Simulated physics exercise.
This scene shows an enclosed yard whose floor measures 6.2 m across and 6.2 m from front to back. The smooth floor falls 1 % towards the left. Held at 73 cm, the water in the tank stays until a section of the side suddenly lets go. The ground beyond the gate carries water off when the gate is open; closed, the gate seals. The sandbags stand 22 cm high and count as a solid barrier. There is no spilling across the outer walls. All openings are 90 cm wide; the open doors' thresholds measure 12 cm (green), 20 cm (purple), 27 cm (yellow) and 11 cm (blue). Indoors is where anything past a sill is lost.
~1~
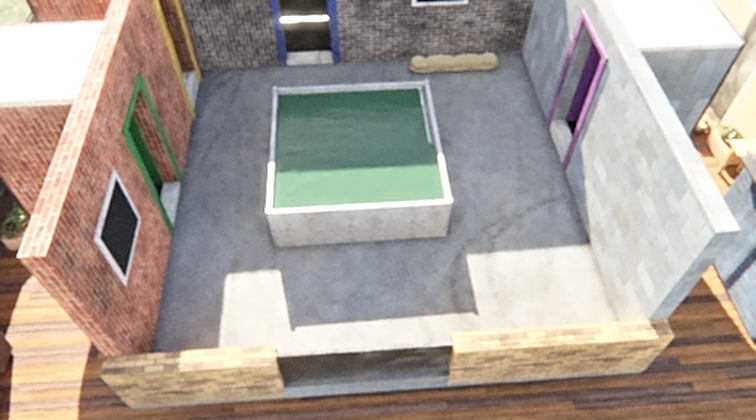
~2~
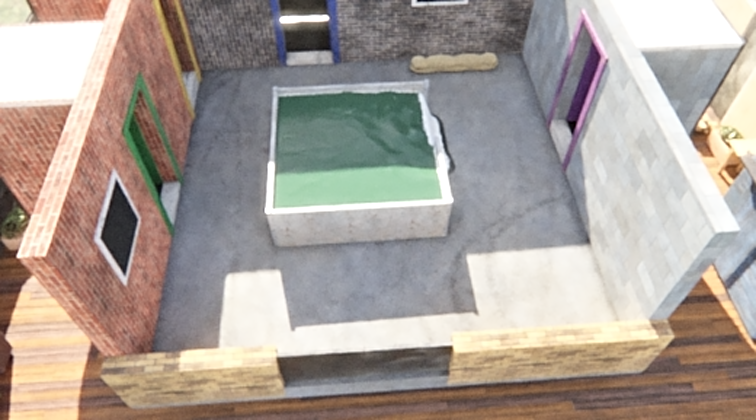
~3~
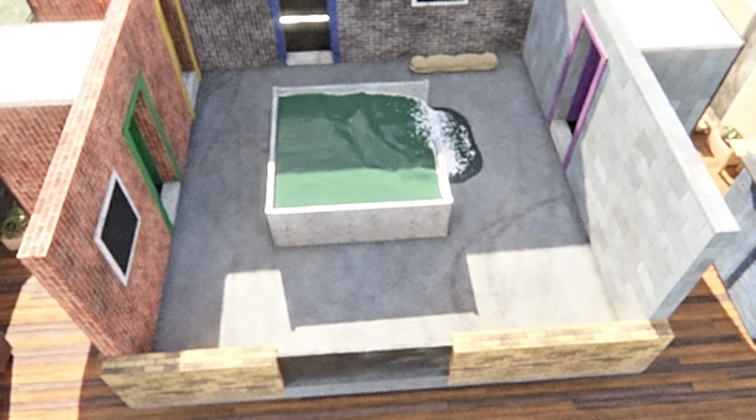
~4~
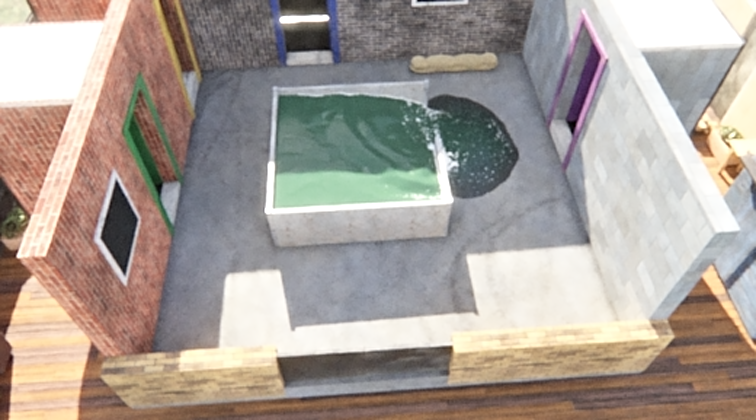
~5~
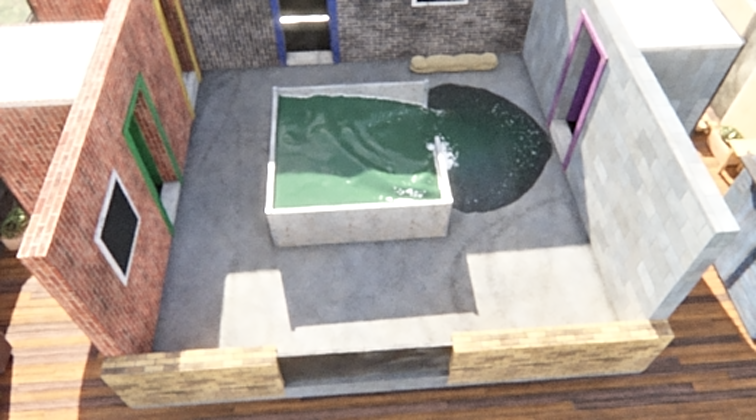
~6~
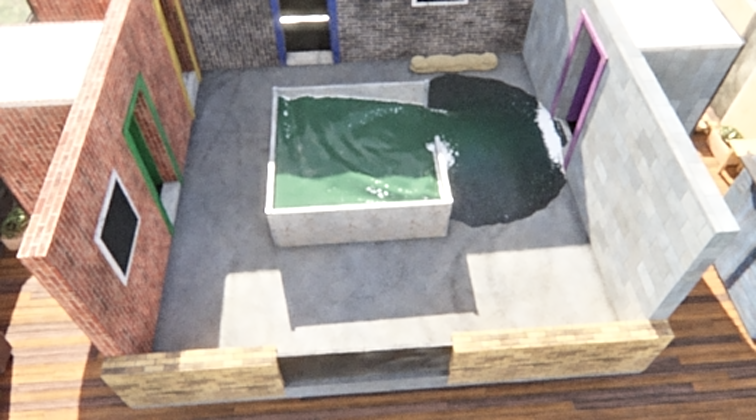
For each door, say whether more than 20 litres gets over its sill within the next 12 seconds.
Green door: Yes; purple door: Yes; yellow door: No; blue door: No.
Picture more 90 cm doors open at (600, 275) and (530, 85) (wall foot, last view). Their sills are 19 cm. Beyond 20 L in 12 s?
Well, the first is shy of the mark and the second is beyond the mark.
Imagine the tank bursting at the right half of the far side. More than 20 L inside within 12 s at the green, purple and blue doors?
Green exceeds; purple falls short; blue exceeds.
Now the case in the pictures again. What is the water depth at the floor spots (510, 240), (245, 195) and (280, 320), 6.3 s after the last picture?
Reading - approx. 5 / 3 / 5 cm.
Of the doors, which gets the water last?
I'd say the green one.
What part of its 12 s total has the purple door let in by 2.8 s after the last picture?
Share: ~ 85 %.
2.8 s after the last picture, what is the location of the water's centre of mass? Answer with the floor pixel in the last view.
I'd put it close to (417, 159).
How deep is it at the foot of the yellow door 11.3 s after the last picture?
About 17.5 cm deep.
Then, 0.7 s after the last picture water covers 20 % of the floor and is deepest (44 cm) near (429, 132); green door not reached, purple door 40 cm at the sill, 56 L in, yellow door not reached, blue door not reached.
Then, 1.5 s after the last picture water covers 30 % of the floor and is deepest (54 cm) near (517, 55); green door not reached, purple door 40 cm at the sill, 150 L in, yellow door not reached, blue door not reached.
Then, 2.8 s after the last picture water covers 60 % of the floor and is deepest (33 cm) near (501, 62); green door not reached, purple door 29 cm at the sill, 249 L in, yellow door 9 cm at the sill, 0 L in, blue door 4 cm at the sill, 0 L in.
Then, 6.3 s after the last picture water covers 95 % of the floor and is deepest (18 cm) near (194, 117); green door 5 cm at the sill, 0 L in, purple door 16 cm at the sill, 286 L in, yellow door 17 cm at the sill, 0 L in, blue door 5 cm at the sill, 0 L in.
Then, 11.3 s after the last picture water covers 95 % of the floor and is deepest (21 cm) near (202, 72); green door 15 cm at the sill, 37 L in, purple door 9 cm at the sill, 286 L in, yellow door 17 cm at the sill, 0 L in, blue door 13 cm at the sill, 3 L in.
